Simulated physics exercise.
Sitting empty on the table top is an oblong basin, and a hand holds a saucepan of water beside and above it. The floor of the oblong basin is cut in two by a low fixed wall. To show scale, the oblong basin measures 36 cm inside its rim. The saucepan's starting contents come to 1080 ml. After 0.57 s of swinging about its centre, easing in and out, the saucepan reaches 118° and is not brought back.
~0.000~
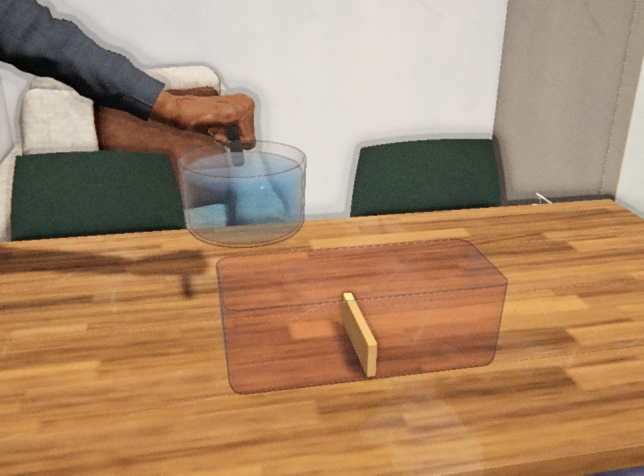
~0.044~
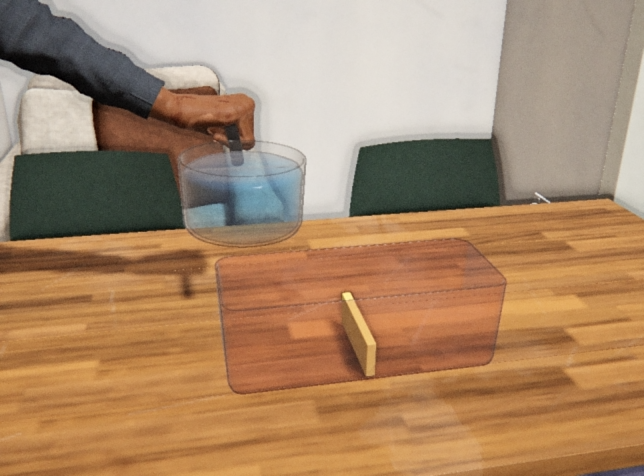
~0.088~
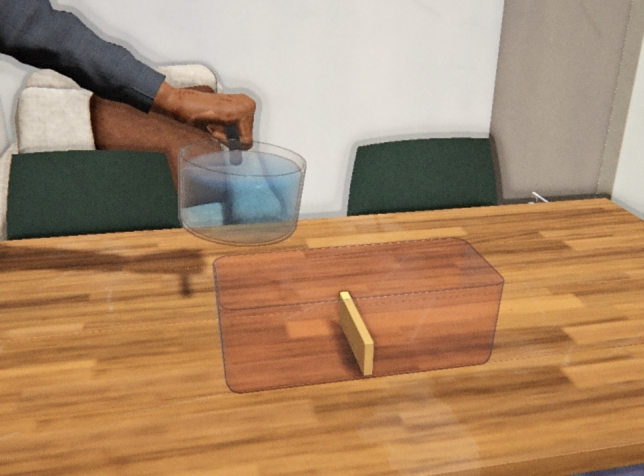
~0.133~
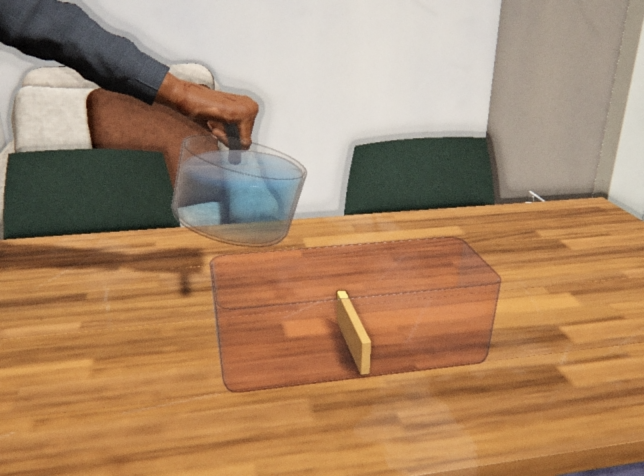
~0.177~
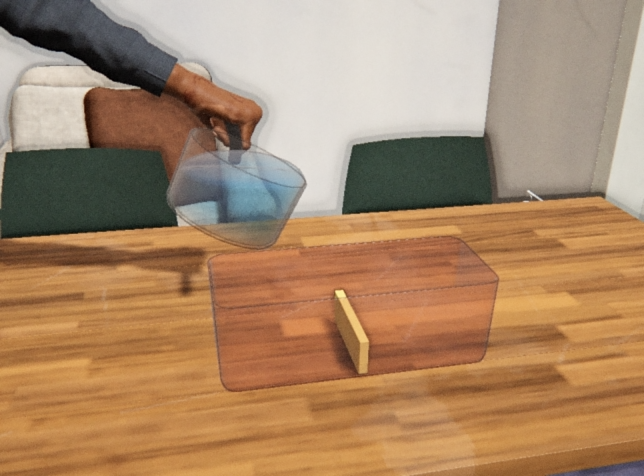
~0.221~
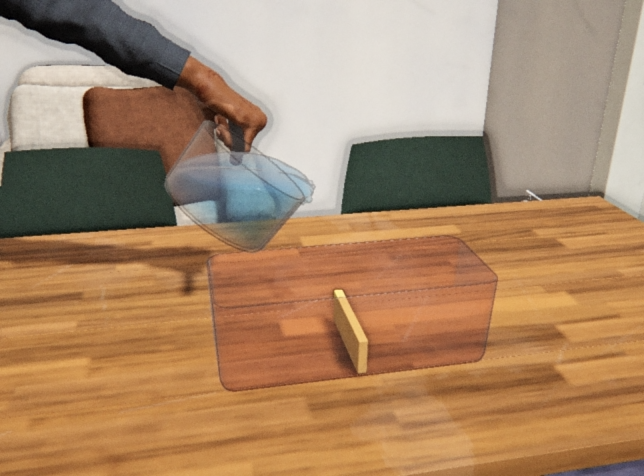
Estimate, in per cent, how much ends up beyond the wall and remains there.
Roughly 25 % ends up beyond the wall.
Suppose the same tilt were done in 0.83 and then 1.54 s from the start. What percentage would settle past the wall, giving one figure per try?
Respectively about 35 and 50 percent.
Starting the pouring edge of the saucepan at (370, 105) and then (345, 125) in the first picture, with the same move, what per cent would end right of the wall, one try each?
80 then 60 %.
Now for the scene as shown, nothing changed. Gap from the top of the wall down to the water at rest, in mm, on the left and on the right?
Left about 20 mm, right about 38 mm.
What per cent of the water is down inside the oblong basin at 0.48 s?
Near 50 in a hundred.
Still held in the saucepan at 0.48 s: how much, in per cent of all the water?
About 20 per cent.
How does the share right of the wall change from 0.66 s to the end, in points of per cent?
The amount climbs by around 5.
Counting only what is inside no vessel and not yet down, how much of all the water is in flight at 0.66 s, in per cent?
Estimate: About 10 in a hundred.
After 0.48 s the tilt is 110° and 21 per cent is still to pour, 34 is left of the wall and 15 right of it.
After 0.66 s the tilt is 118° and 2 per cent is still to pour, 69 is left of the wall and 19 right of it.
After 0.86 s the tilt is 118° and 0 per cent is still to pour, 66 is left of the wall and 24 right of it.
After 1.07 s the tilt is 118° and 0 per cent is still to pour, 66 is left of the wall and 25 right of it.
In the end 66 per cent lies left of the wall, 25 right of it and 9 outside.
